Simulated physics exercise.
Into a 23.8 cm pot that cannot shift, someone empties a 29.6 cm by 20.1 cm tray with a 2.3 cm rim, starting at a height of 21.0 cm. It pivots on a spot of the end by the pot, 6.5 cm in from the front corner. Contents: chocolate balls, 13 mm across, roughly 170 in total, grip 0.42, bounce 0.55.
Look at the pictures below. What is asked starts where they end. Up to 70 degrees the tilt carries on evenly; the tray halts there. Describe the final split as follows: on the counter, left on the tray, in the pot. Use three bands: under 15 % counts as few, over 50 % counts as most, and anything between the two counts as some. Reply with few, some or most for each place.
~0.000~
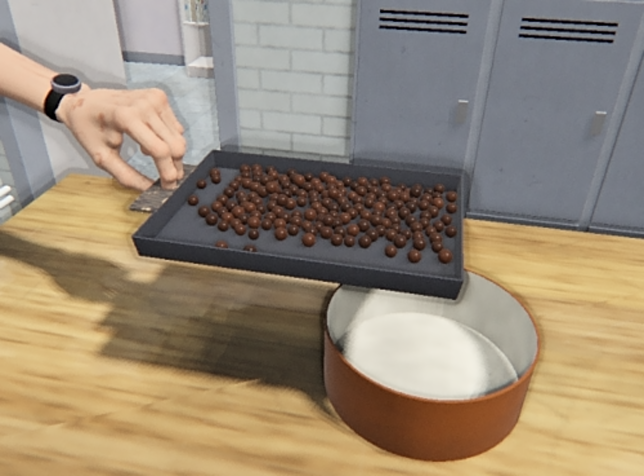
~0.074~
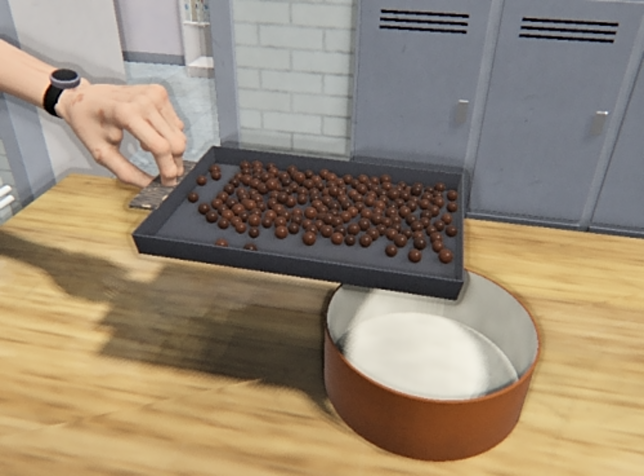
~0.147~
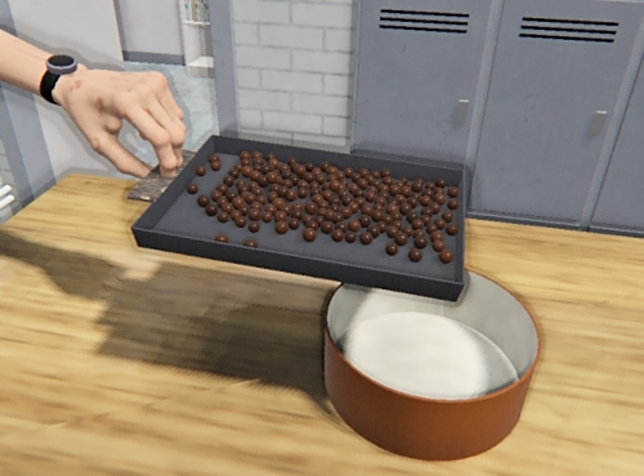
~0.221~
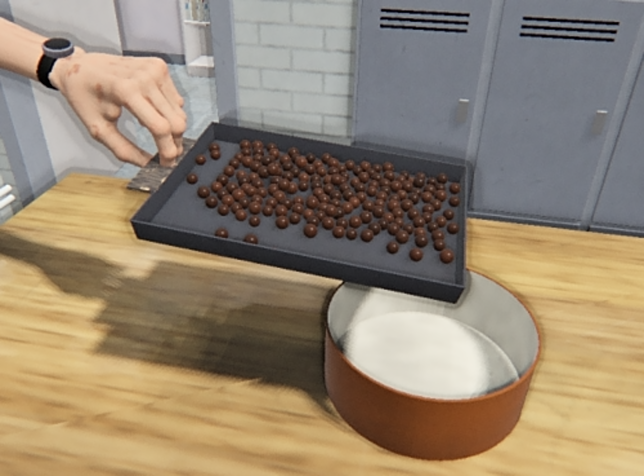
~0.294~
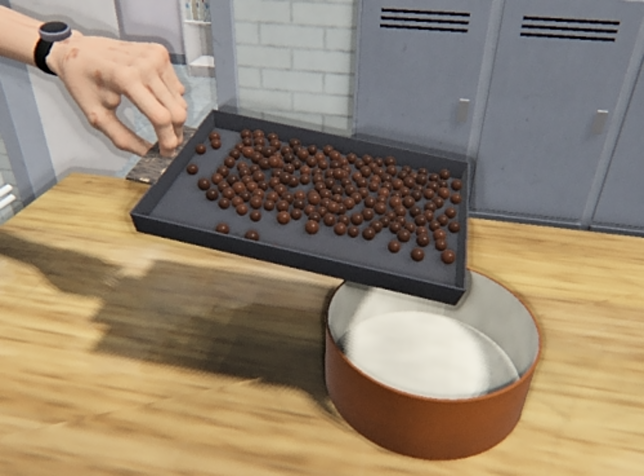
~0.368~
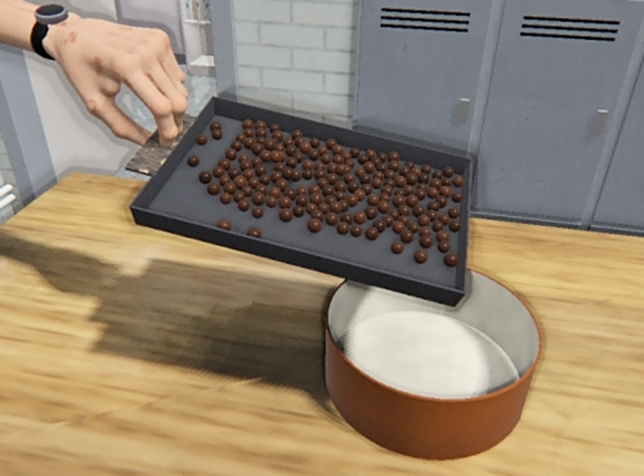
Counter: Few, tray: Most, pot: Few.
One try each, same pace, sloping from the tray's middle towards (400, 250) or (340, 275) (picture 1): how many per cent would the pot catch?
0 and 0 %.
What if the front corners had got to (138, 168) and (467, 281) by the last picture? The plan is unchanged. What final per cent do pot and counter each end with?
In the pot: 10 per cent; on the counter: 0 per cent.
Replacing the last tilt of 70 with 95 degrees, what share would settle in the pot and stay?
I'd expect some 35 per cent in the pot.
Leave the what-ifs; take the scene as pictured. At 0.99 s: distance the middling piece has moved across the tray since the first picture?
Roughly 7 cm.
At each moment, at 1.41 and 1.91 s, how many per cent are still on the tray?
The figures go 100 and then 100.
After 0.99 s, tilt 40 degrees; the tray holds 100 %, the pot 0 %.
After 1.41 s, tilt 58 degrees; the tray holds 100 %, the pot 0 %.
Then, at 1.91 s, tilt 70 degrees; the tray holds 100 %, the pot 0 %.
At rest (2.2 s), counter 0 %, tray 100 %, pot 0 %.
